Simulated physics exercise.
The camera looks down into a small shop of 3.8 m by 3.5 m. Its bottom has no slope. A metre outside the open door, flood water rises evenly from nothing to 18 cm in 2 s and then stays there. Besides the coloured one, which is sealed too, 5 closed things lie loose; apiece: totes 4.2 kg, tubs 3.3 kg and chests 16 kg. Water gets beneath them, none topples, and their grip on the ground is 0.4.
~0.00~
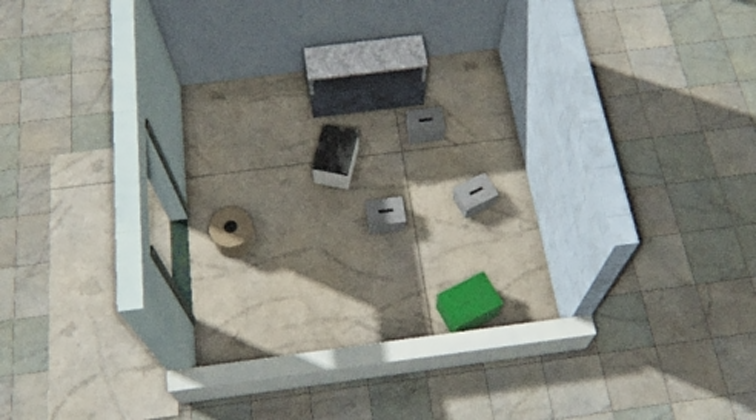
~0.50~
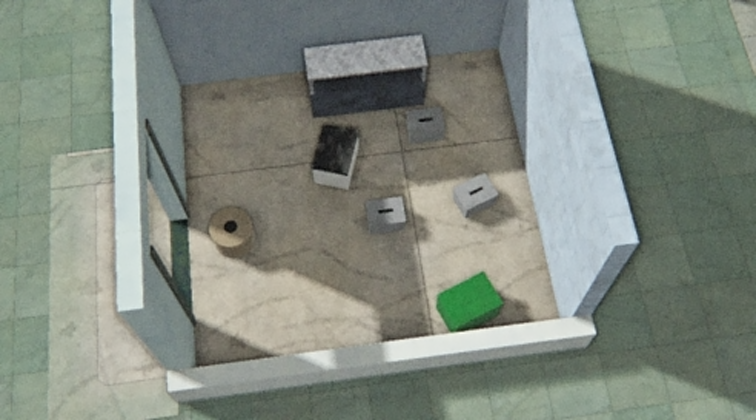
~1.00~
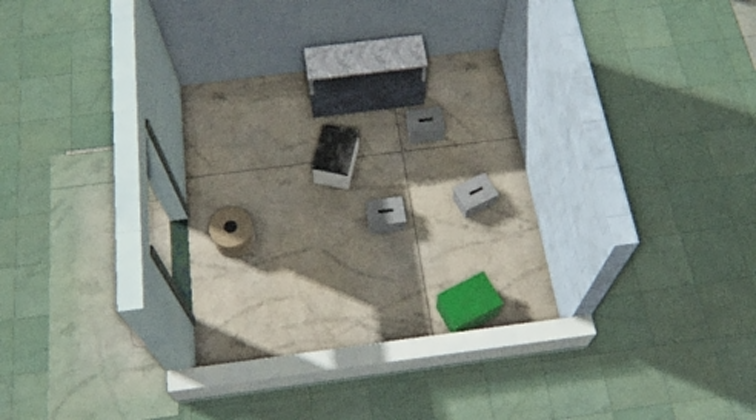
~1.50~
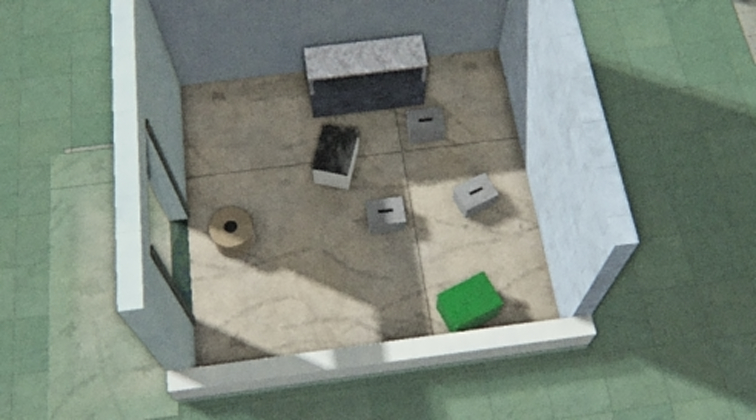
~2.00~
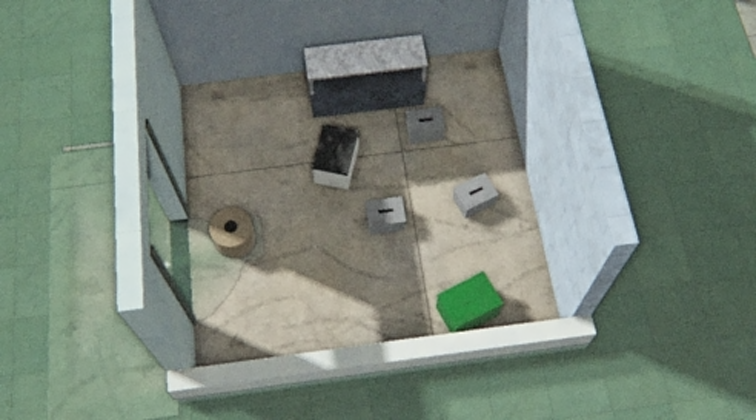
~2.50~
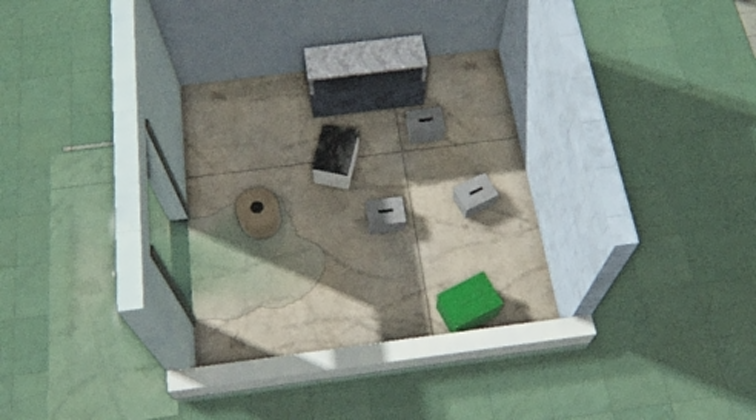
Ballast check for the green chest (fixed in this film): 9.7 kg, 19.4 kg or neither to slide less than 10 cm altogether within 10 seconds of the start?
I expect that neither weight holds it.
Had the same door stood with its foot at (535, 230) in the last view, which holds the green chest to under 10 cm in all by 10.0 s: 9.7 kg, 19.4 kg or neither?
In that case only the higher weight holds it.
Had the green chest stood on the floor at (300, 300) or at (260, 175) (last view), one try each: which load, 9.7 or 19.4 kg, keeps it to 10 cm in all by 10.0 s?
In that order: Neither holds; it takes the larger.
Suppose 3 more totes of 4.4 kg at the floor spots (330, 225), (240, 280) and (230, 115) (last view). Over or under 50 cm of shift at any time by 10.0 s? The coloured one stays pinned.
In that order: Over, past it, short of it.
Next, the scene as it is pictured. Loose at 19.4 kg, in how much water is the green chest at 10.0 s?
Roughly 11 cm.
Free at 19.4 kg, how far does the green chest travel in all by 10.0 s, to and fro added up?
About 100 cm.
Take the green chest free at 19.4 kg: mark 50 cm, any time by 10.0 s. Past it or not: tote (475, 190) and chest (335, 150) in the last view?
In that order: Past it, under.
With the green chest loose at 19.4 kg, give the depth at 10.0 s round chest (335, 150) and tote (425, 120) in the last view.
Roughly 8 and 9 cm.
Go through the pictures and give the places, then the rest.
The green chest at (470, 299) rests on the ground; water covers 0.0 m2; 0 of 6 have shifted, in the first picture.
The green chest at (470, 299), on the bottom; water covers 0.0 m2; 0 of 6 have shifted, in the second picture.
The green chest at (470, 299) rests on the ground; water covers 0.0 m2; 0 of 6 have shifted, in the third picture.
The green chest at (470, 299) rests on the ground; 0.0 m2 under water; 0 of 6 have shifted, in the fourth picture.
The green chest at (470, 299) rests on the ground; 0.4 m2 under water; 0 of 6 have shifted, in the fifth picture.
The green chest at (470, 299), on the bottom; water covers 1.3 m2; 1 of 6 have shifted, in the sixth picture.
After 3.5 s the green chest would be 0 cm from its start with 9.7 kg and 0 cm from its start with 19.4 kg; 0 cm of water round it then.
After 4.5 s the green chest would be 36 cm from its start with 9.7 kg and 13 cm from its start with 19.4 kg; 5 cm of water round it then.
After 7.0 s the green chest would be 32 cm from its start with 9.7 kg and 62 cm from its start with 19.4 kg; 10 cm of water round it then.
After 10.0 s the green chest would be 96 cm from its start with 9.7 kg and 92 cm from its start with 19.4 kg; 11 cm of water round it then.
